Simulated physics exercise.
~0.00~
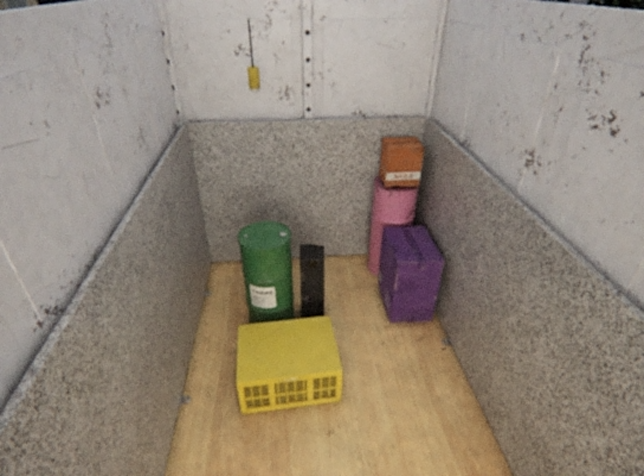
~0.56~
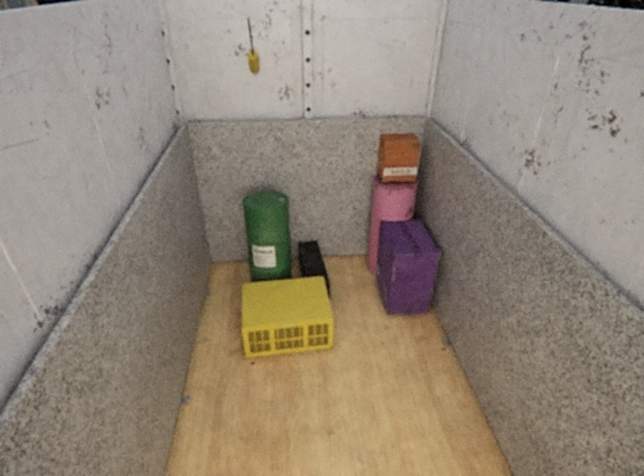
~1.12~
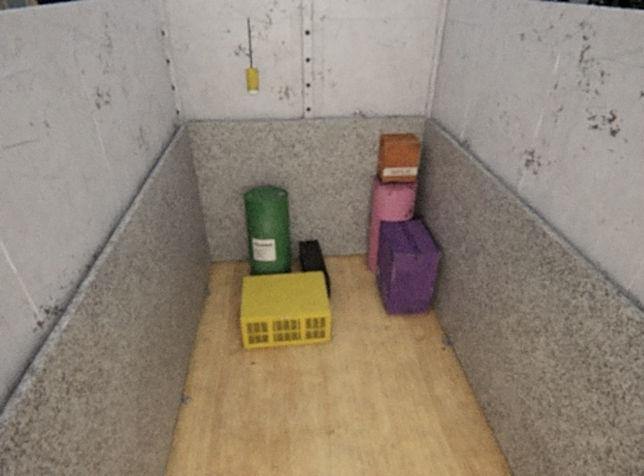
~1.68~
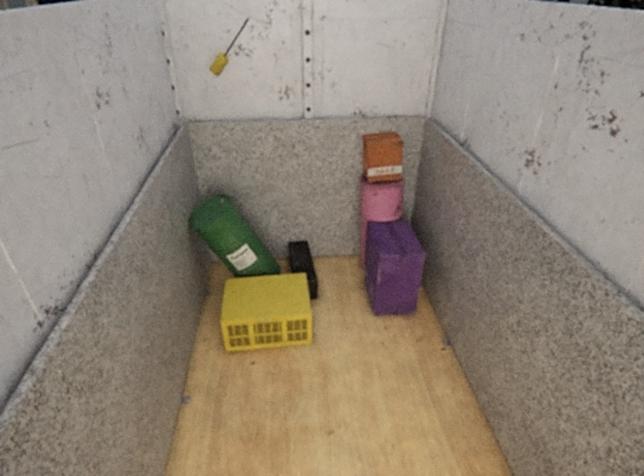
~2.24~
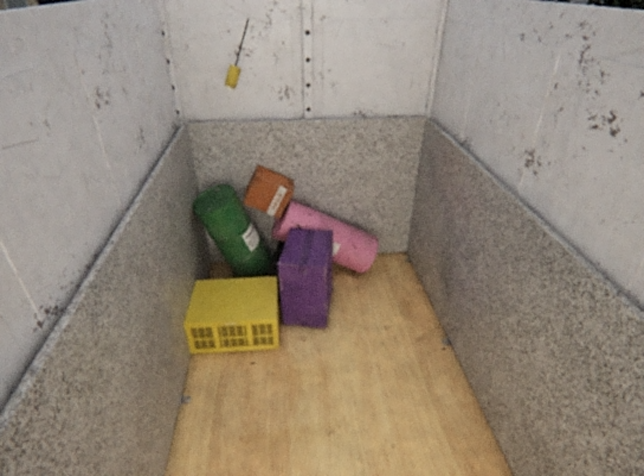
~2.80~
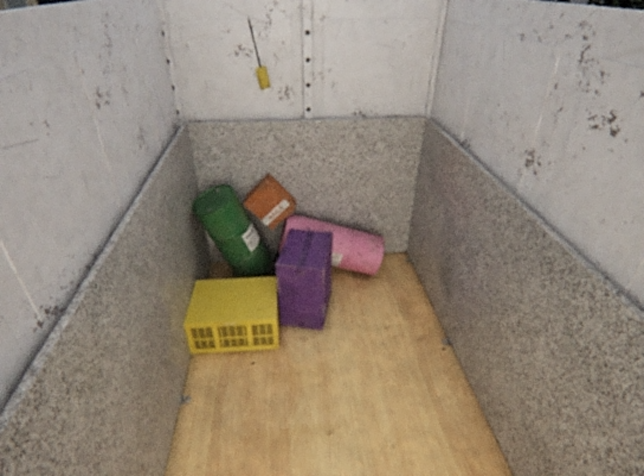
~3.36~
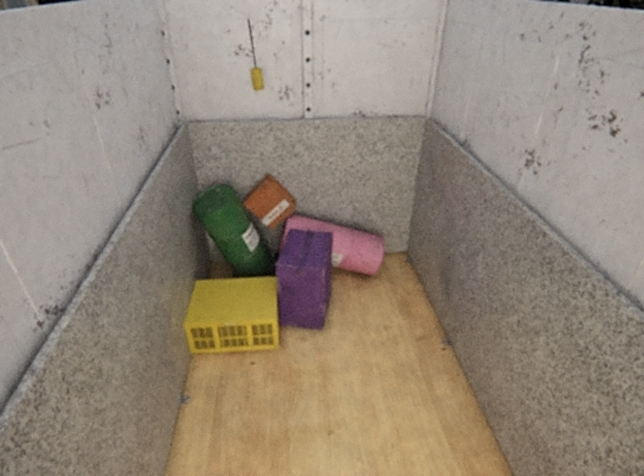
The view looks forward into a cargo bay with speckled lower walls and a pale wooden floor, a small yellow lamp hanging at the far end. A green drum and a black box stand behind a yellow chest on the left, while an orange box sits on a pink drum beside a purple box on the right. The chest and green drum shift away toward the front. Then everything slides left, the green drum tilting against the wall. The pink drum topples and the orange box drops. All settle bunched at left, the purple box still upright.
